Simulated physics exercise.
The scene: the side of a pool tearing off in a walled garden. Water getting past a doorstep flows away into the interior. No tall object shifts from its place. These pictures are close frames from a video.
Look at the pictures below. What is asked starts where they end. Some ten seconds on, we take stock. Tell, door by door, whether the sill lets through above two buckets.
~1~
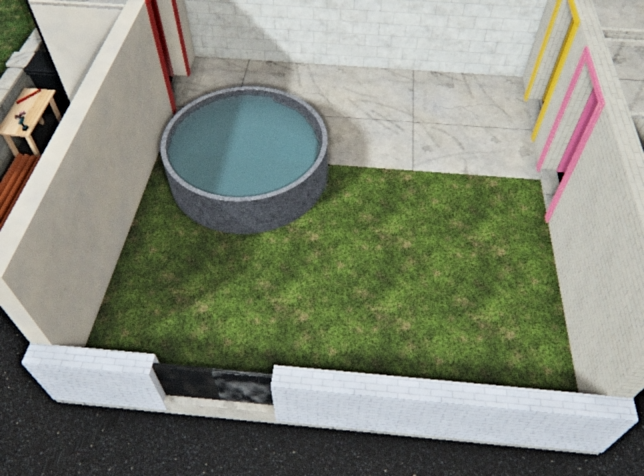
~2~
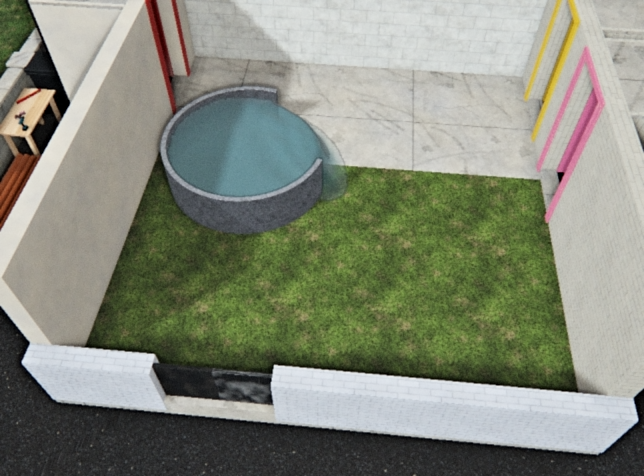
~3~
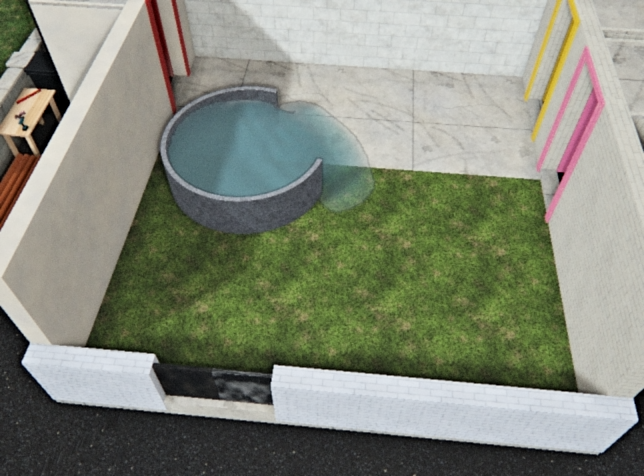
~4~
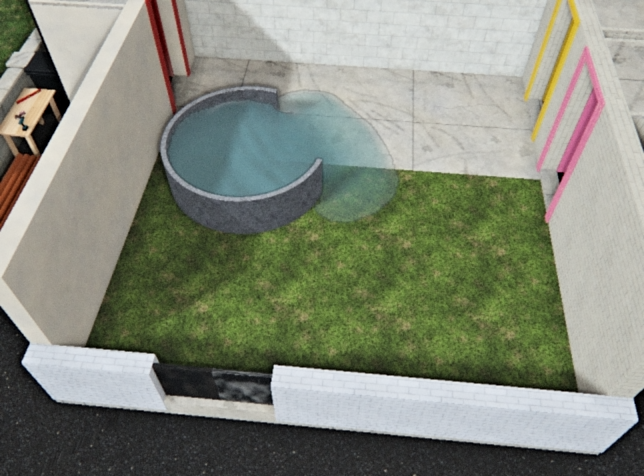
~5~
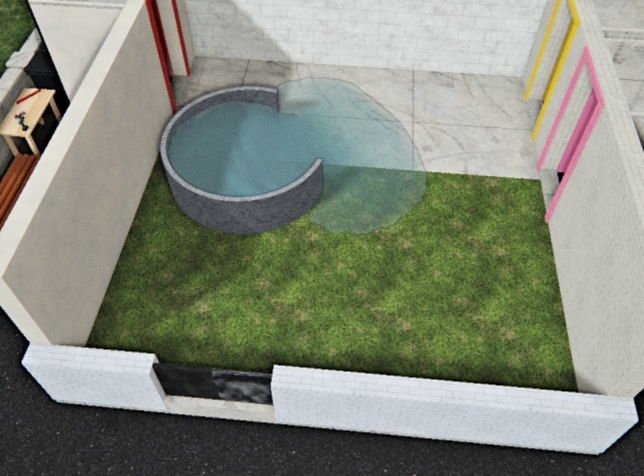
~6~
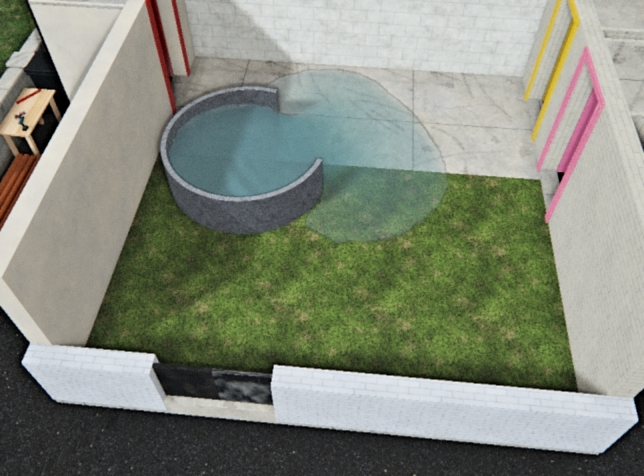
As I see it, yellow door: Overshoots, pink door: Overshoots, red door: Overshoots.
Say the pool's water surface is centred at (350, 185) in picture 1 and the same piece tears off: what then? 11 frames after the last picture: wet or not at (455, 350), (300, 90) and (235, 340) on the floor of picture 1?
Bone-dry, bone-dry, bone-dry.
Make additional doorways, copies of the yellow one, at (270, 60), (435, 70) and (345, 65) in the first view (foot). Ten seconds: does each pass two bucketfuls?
Stays within it; exceeds it; exceeds it.
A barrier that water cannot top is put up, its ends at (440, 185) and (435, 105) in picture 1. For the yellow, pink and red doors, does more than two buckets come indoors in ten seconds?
Yellow door: Tops the limit; pink door: Stays within the limit; red door: Tops the limit.
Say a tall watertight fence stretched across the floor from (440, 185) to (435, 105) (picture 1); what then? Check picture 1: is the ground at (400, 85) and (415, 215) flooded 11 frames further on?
Going in the order asked: Inundated, inundated.
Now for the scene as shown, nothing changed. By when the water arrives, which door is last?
The red-painted one.
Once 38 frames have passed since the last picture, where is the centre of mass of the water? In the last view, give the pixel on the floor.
That puts it at around (387, 163).
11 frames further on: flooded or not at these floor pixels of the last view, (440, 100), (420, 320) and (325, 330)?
First spot submerged, second spot spared, third spot spared.
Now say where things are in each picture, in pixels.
The round tank at (245, 143) is whole and still, in the first picture.
Water pours out at (316, 142) and has run to (330, 197), in the second picture.
Water pours out at (316, 144) and has run to a hidden place, in the third picture.
The front is at (290, 95), out from the gap at (316, 145), in the fourth picture.
Water pours out at (316, 146) and has run to (306, 81), in the fifth picture.
Water pours out at (316, 146) and has run to (341, 73), in the sixth picture.
A moment on, water covers 40 % of the floor; the yellow door not reached, the pink door not reached, the red door not reached.
Next, water covers 45 % of the floor; the yellow door over two buckets in, the pink door wet at the sill, nothing in, the red door not reached.
Then, water covers 60 % of the floor; the yellow door far over two buckets in, the pink door under two buckets in, the red door wet at the sill, nothing in.
Later, water covers 75 % of the floor; the yellow door far over two buckets in, the pink door over two buckets in, the red door under two buckets in.
In the end, water covers 95 % of the floor; the yellow door far over two buckets in, the pink door over two buckets in, the red door over two buckets in.
